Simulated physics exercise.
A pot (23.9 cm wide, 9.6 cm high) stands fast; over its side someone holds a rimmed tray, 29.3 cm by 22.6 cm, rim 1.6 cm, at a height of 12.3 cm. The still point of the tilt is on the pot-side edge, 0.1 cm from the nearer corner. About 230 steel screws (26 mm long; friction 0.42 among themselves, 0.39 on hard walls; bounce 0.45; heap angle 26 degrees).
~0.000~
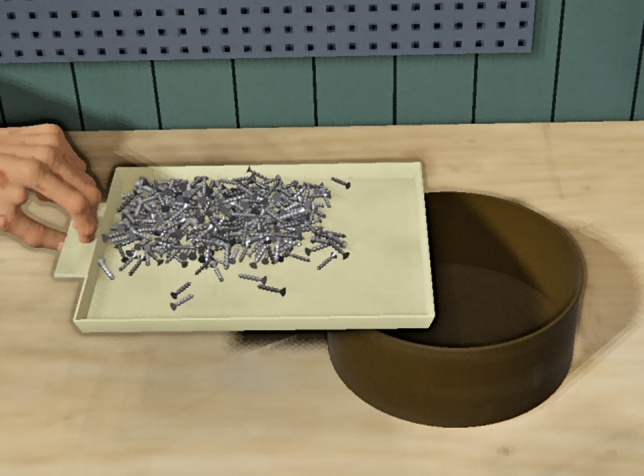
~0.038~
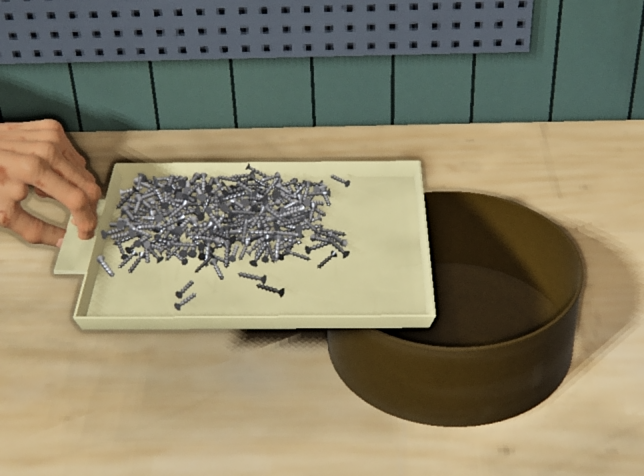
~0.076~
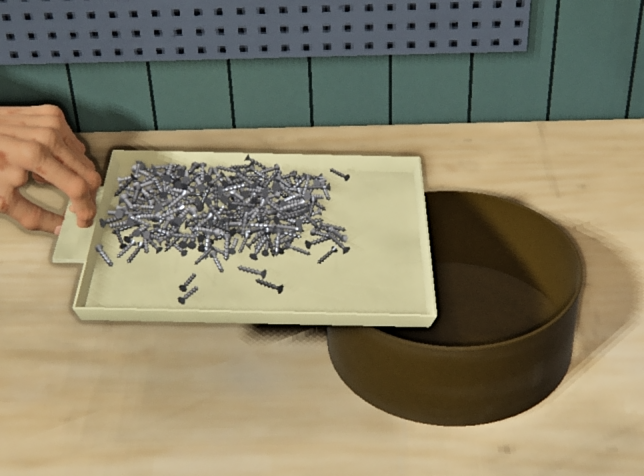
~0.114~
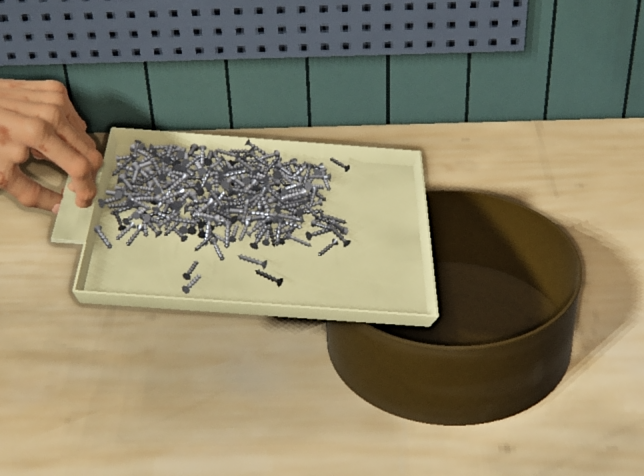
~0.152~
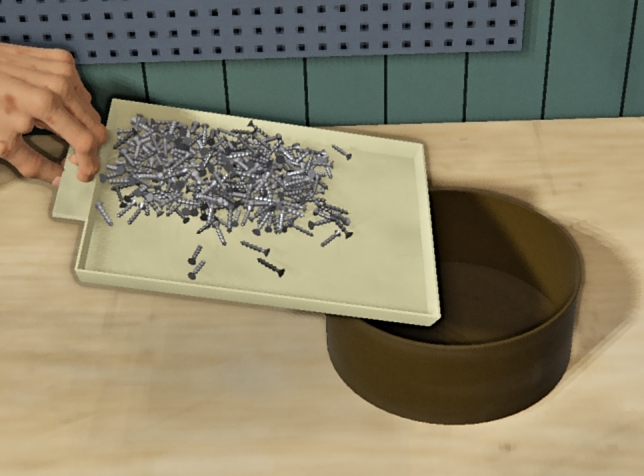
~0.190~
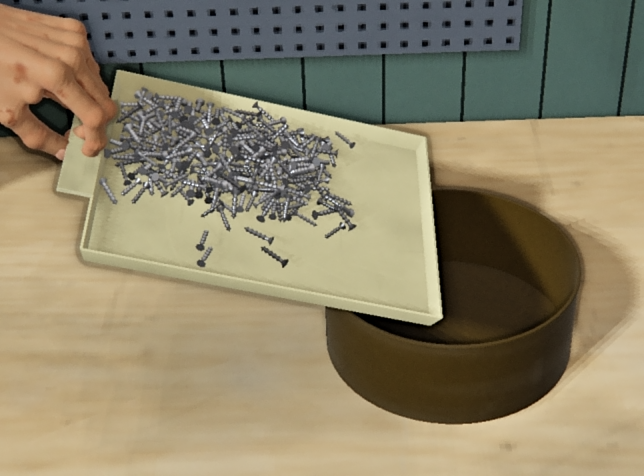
A hand at left lifting the handle end of a cream tray of screws, tilting it toward a round brown pot.
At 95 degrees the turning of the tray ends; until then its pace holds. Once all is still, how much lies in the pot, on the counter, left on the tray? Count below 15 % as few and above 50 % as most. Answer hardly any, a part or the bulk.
Pot: A part, counter: The bulk, tray: Hardly any.
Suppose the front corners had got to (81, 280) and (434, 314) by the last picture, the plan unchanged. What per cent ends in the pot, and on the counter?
Pot 0, counter 100.
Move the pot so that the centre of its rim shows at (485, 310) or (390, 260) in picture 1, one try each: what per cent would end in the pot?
Some 100 and 0 per cent.
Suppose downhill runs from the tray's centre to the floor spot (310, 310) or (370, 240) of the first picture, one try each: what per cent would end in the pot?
About 0 and 100 per cent.
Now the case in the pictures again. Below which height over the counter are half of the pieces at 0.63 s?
Some 14 cm.
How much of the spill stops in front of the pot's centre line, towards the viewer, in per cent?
Some 100 per cent.
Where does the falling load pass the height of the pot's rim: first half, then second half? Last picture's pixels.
First near (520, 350), later near (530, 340).
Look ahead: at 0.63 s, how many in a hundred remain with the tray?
About 60 per cent.
Then, at 0.45 s, tilt 57 degrees; the tray holds 100 %, the pot 0 %.
After 0.63 s, tilt 83 degrees; the tray holds 60 %, the pot 5 %.
After 0.92 s, tilt 95 degrees; the tray holds 0 %, the pot 40 %.
In the end, at 2.0 s, pot 40 %, counter 60 %, tray 0 %.
